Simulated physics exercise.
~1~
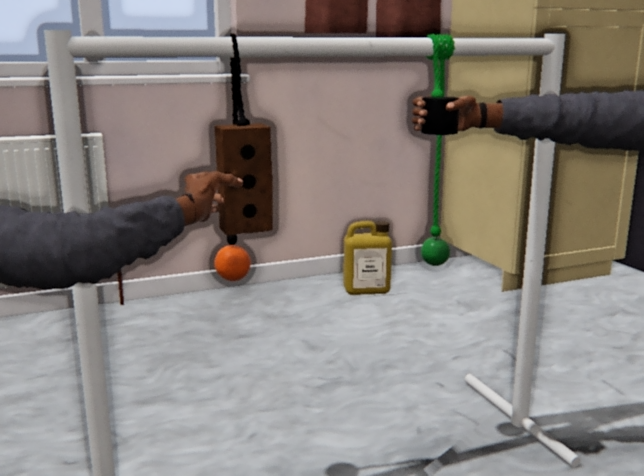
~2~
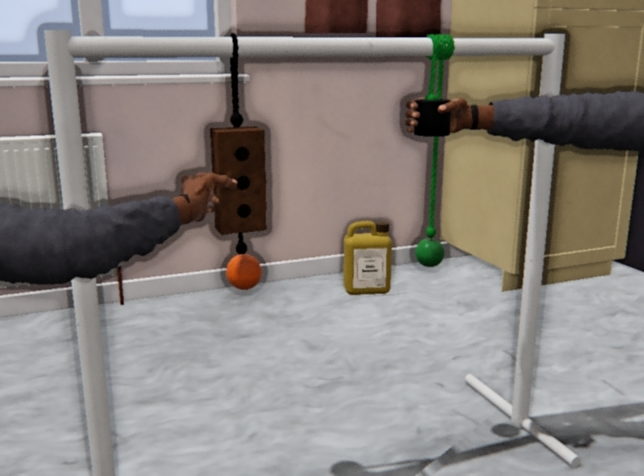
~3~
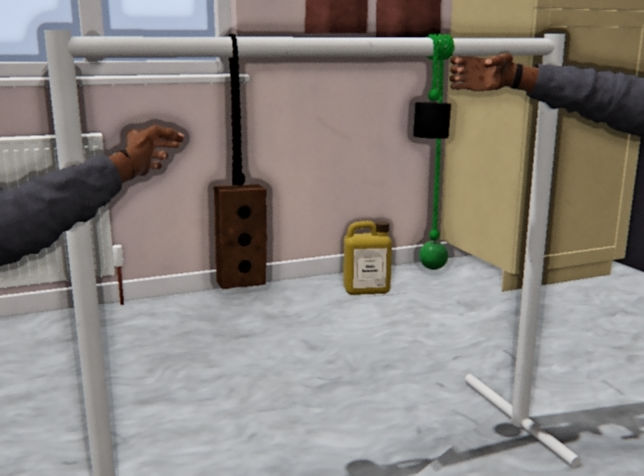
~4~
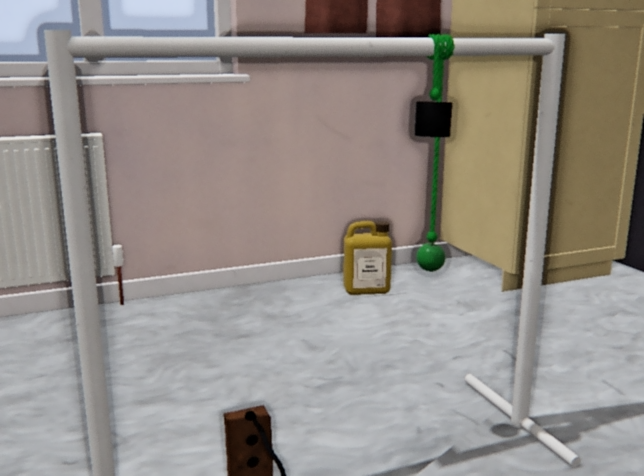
The video shows two hands holding a brown brick on a black rope and a small black block on a green rope beneath a white frame. The hands let go, the brick drops to the floor with its rope, and the black block stays hanging.
